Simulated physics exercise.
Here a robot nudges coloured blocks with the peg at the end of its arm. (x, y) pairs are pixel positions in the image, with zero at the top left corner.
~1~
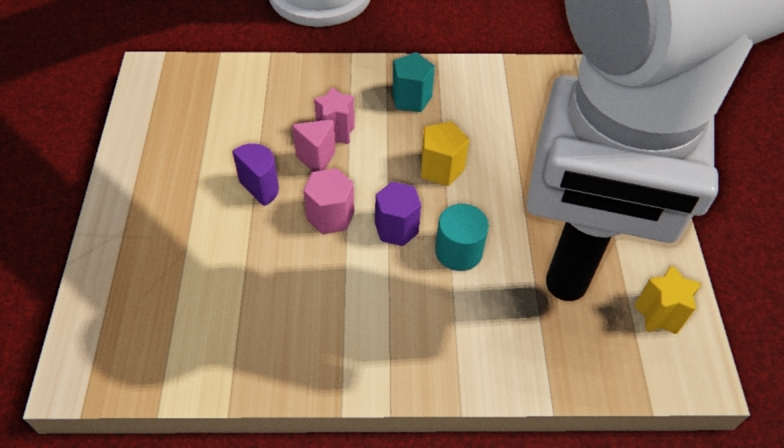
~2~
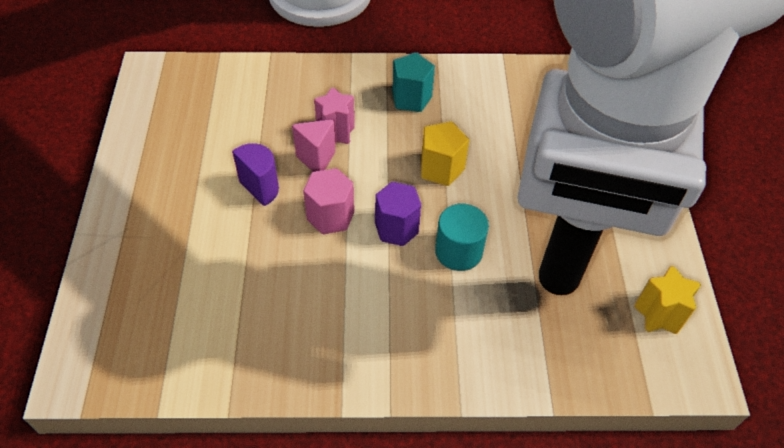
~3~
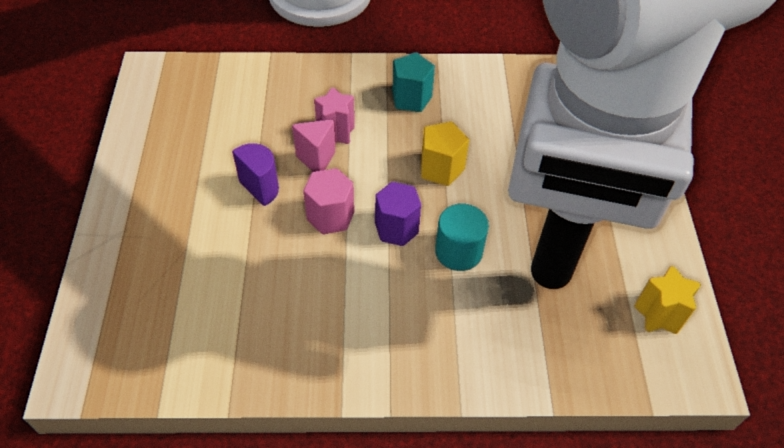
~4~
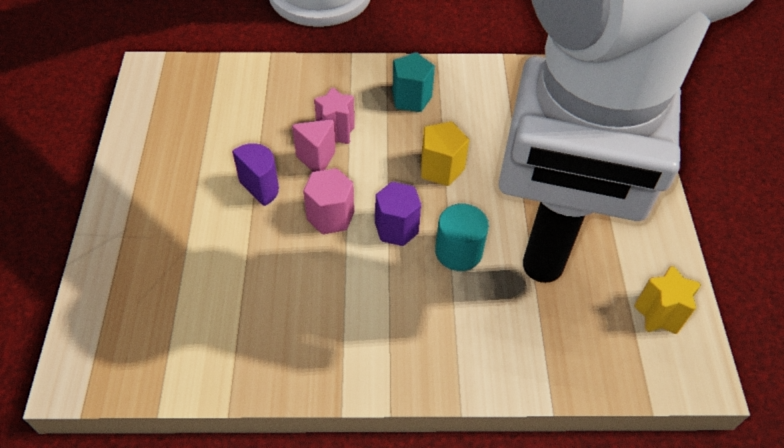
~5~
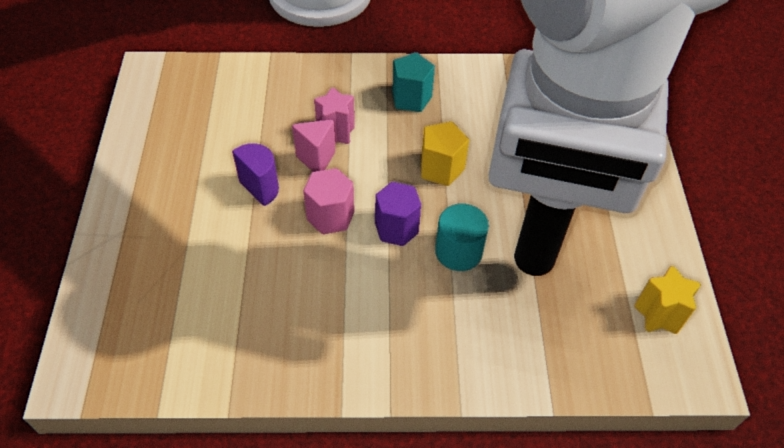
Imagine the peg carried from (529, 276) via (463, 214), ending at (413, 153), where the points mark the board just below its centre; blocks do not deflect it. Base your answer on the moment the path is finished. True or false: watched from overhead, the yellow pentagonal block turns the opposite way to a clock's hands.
False
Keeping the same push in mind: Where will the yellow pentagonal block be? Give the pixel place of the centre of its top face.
Its top face will be centred at roughly (430, 96).
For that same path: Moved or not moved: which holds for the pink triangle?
Still in place.
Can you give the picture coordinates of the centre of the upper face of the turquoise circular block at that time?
It is at (438, 211).
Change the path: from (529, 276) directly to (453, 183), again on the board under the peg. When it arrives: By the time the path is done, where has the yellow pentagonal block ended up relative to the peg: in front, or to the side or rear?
I believe the yellow pentagonal block keeps its place ahead of the peg.
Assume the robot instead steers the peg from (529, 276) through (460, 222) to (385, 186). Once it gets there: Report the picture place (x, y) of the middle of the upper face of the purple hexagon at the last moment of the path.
The point I'd pick in the picture is (370, 201).
On the path given first. One third of the way, peg at (486, 218); turquoise circular block at (446, 215).
Two thirds of the way, peg at (447, 176); purple hexagon at (391, 199); yellow pentagonal block at (440, 129); turquoise circular block at (438, 211).
At the end, peg at (414, 135); pink triangle in place; purple hexagon at (391, 199); turquoise pentagonal block in place; yellow pentagonal block at (430, 96), turned 65° clockwise; turquoise circular block at (438, 211).
